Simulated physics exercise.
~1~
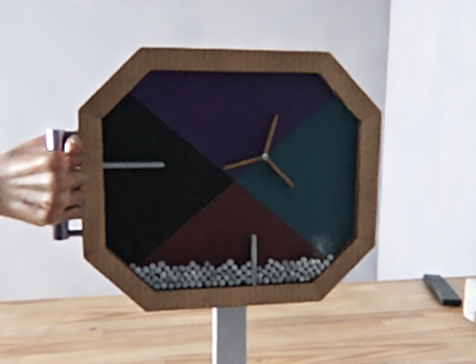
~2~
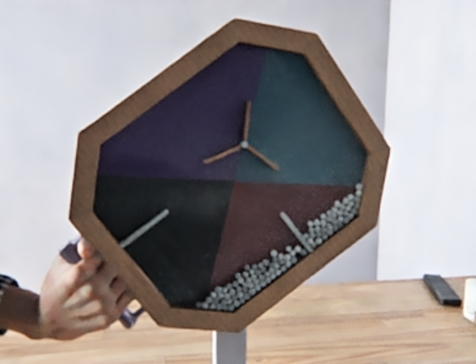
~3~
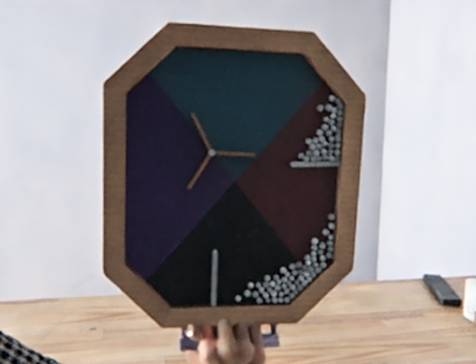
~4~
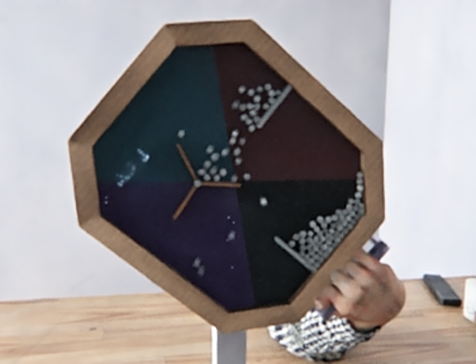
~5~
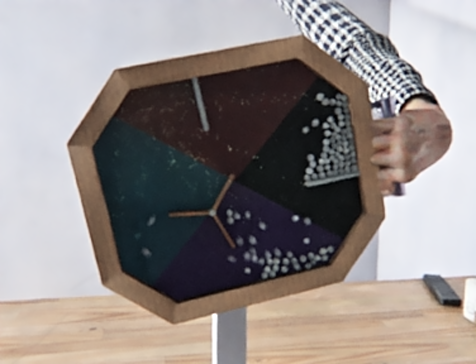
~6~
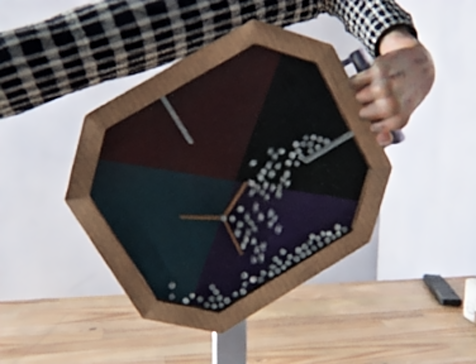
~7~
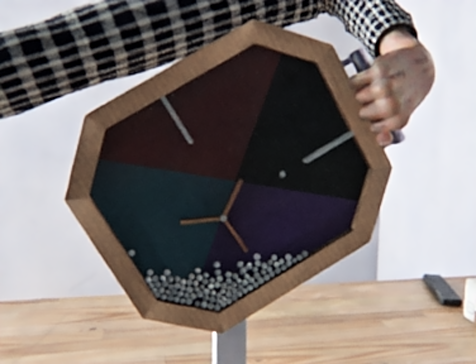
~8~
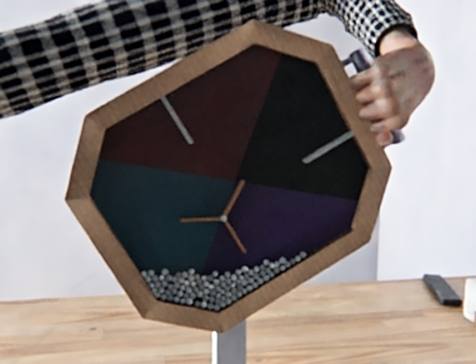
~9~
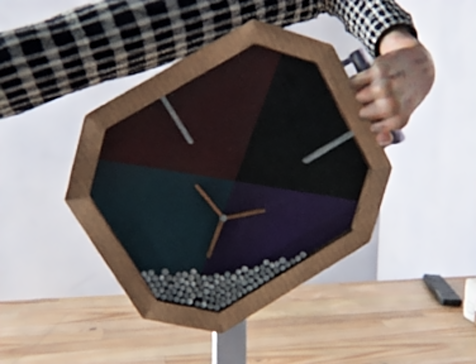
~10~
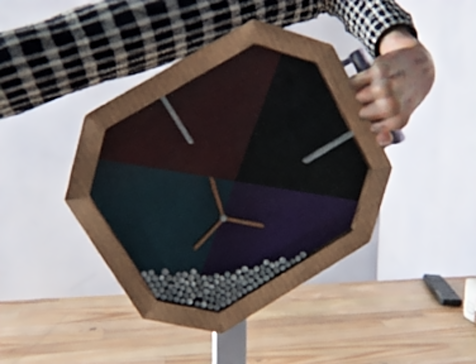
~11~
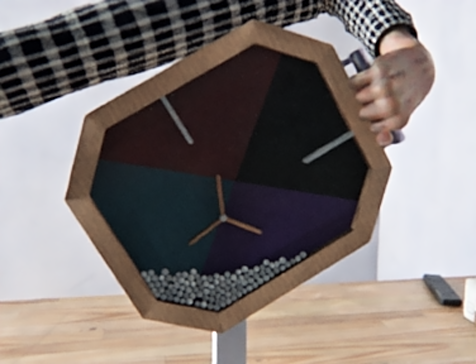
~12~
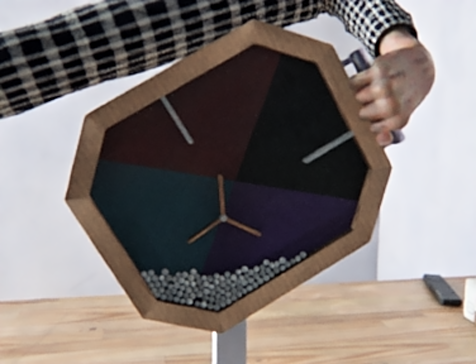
A wooden-framed, eight-sided flat box stands upright on a post above a pale wooden table, seen from the front by a still camera. Its face has purple, turquoise, dark red and black wedges, two pale bars, a three-armed piece and a layer of small greyish balls along the bottom. A hand gripping the left edge swings the box anticlockwise, passing beneath it and up the right side. The balls slide right, gather in the red and black wedges, then spill down through the purple. The box stops, the three-armed piece still turns a little, and the balls settle across turquoise and purple.
